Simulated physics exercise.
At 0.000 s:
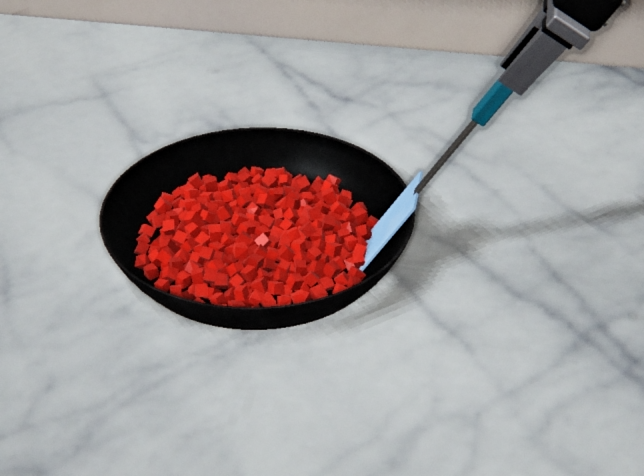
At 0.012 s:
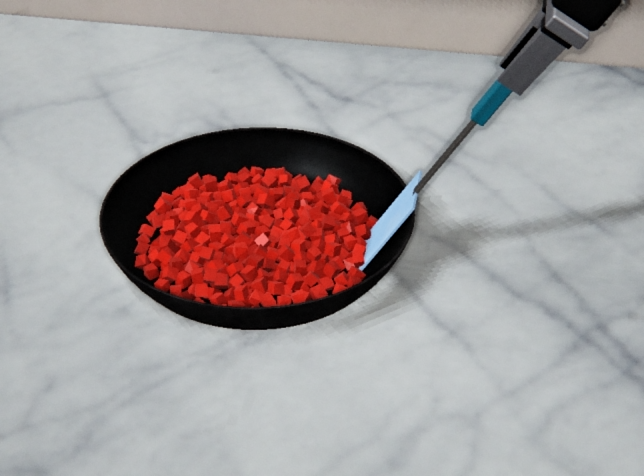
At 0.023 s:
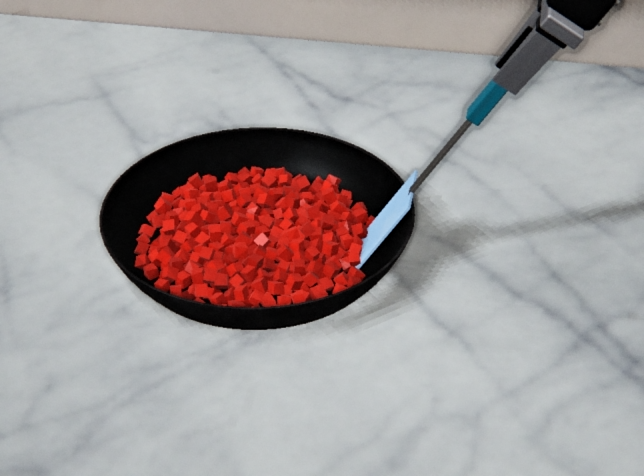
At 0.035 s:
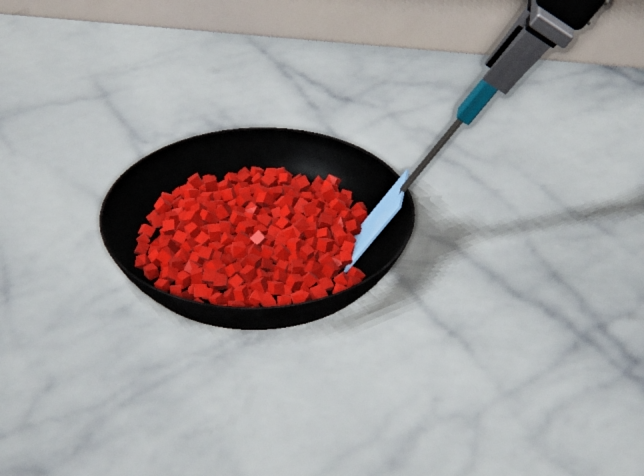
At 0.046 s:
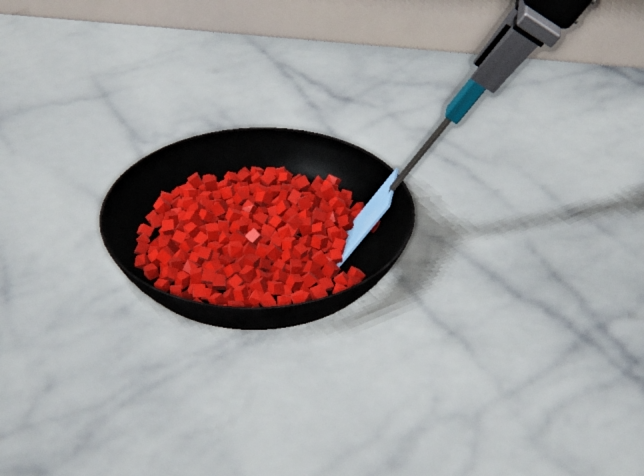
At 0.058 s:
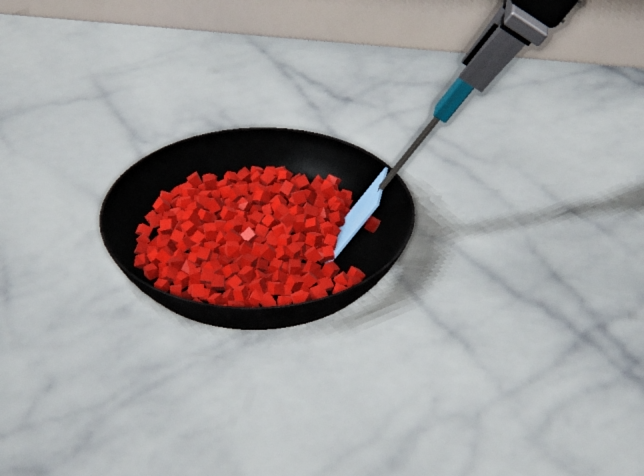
A robot arm slides a pale blue turner leftward through red vegetable dice in a black frying pan.
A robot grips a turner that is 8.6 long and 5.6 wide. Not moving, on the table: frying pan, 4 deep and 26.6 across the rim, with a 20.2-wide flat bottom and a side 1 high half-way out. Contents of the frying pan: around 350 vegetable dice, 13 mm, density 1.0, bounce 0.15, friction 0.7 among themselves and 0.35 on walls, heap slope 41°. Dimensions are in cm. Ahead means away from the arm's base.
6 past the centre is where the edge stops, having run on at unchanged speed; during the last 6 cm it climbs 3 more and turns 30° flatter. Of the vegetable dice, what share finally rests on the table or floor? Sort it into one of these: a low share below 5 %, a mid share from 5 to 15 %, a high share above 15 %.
A low share, below 5 %.
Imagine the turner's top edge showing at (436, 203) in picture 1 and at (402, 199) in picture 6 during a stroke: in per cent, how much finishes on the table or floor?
Close to 0 in a hundred.
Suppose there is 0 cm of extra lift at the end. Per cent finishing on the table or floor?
I'd reckon around 0 per cent.
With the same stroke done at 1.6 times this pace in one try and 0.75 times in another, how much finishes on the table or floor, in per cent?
Estimates, in order: 10 % and 0 %.
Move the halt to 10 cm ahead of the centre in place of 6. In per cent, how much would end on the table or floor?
Roughly 10 %.
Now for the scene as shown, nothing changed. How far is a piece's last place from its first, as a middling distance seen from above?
Roughly 2 cm.
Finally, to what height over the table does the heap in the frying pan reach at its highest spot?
5.5 cm.
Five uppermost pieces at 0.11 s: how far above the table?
Height: Approx. 5 cm.
After 0.11 s, sloping 59°, highest piece 6 above the table; 348 in the frying pan.
After 0.17 s, sloping 48°, highest piece 6 above the table; 348 in the frying pan.
After 0.39 s, sloping 29°, highest piece 6 above the table; 344 in the frying pan, 4 on the table or floor.
After 1.44 s, sloping 29°, highest piece 5 above the table; 344 in the frying pan, 4 on the table or floor.
In the end, 344 in the frying pan, 4 on the table or floor. That is 1 % on the table or floor.
